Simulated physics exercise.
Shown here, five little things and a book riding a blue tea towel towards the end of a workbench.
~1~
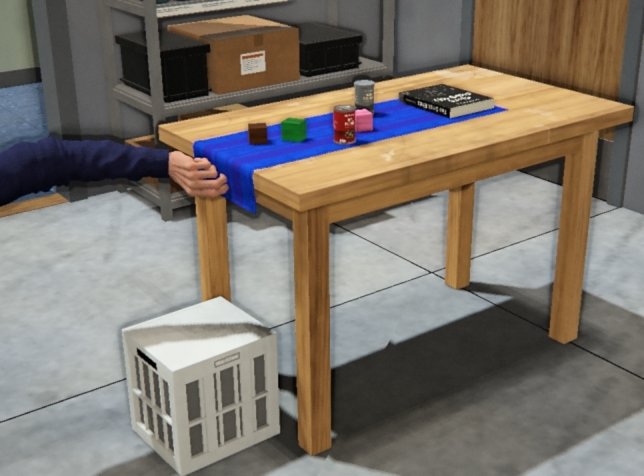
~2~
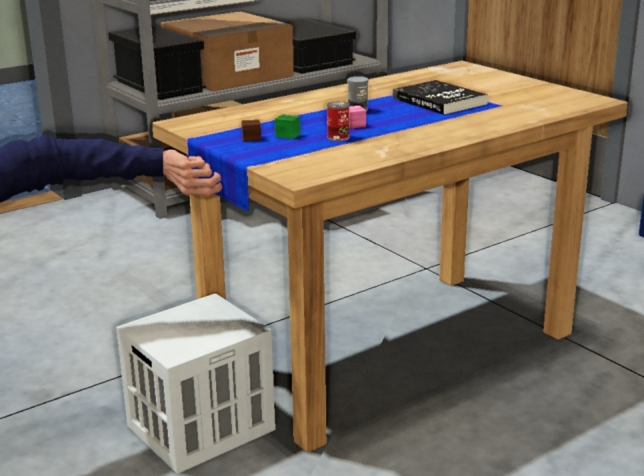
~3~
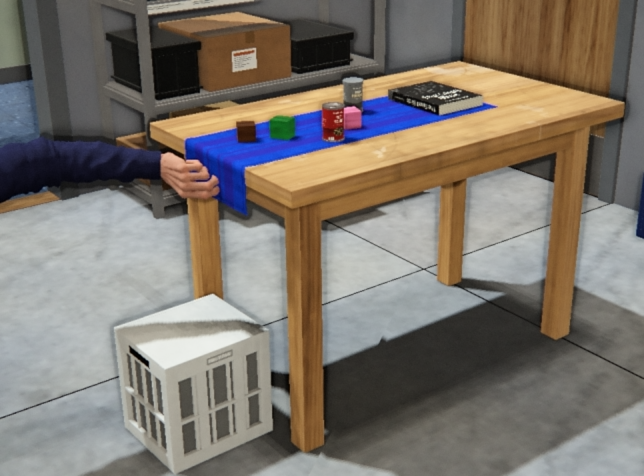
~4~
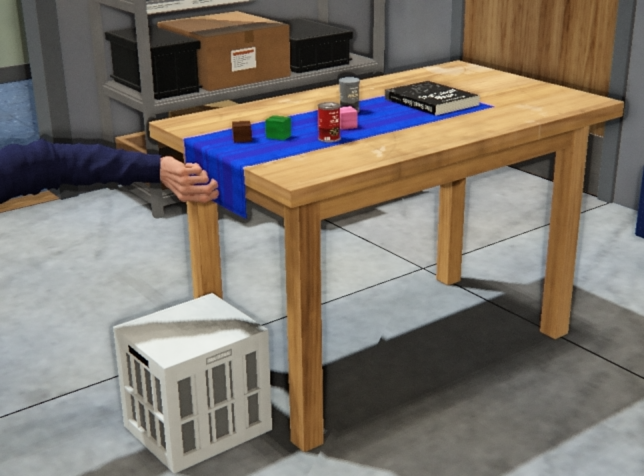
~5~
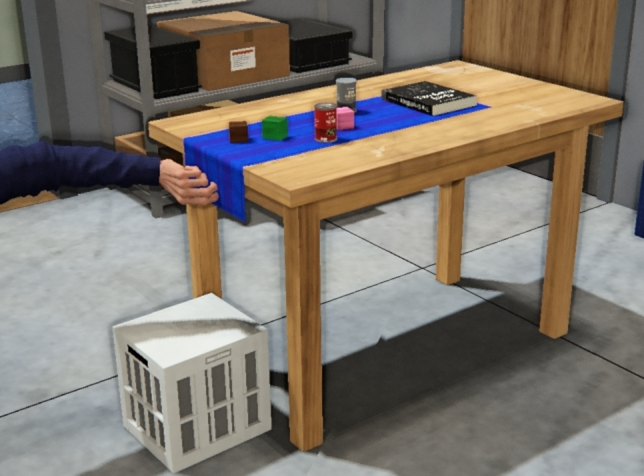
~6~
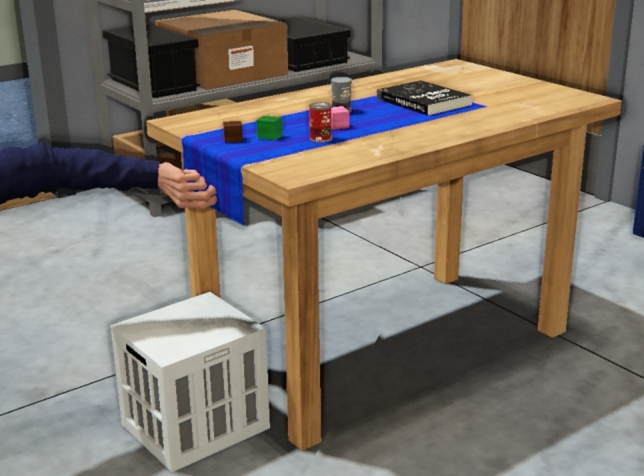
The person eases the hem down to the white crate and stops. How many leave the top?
The count of fallen things is three.
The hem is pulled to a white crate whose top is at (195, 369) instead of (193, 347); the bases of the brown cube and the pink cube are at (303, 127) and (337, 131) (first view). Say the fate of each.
The brown cube is carried off; the pink cube drops off.
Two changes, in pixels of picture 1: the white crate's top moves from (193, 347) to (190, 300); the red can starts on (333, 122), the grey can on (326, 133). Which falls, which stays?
The red can stays on, the grey can does not fall.
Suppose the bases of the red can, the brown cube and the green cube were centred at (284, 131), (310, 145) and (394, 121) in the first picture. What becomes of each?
The red can goes over; the brown cube falls; the green cube stays on.
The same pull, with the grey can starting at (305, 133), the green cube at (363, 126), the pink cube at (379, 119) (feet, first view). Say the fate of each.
The grey can goes over, the green cube remains up, the pink cube holds on.
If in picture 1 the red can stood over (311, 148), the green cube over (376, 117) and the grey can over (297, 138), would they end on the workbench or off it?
The red can comes down; the green cube remains up; the grey can tumbles off.
A little later, hem near (214, 250); brown cube gone.
Next, hem near (215, 298); brown cube and green cube gone.
Later still, hem on the crate; brown cube, green cube and red can gone.
When it is over, hem on the crate; brown cube, green cube and red can gone. It carries off three.
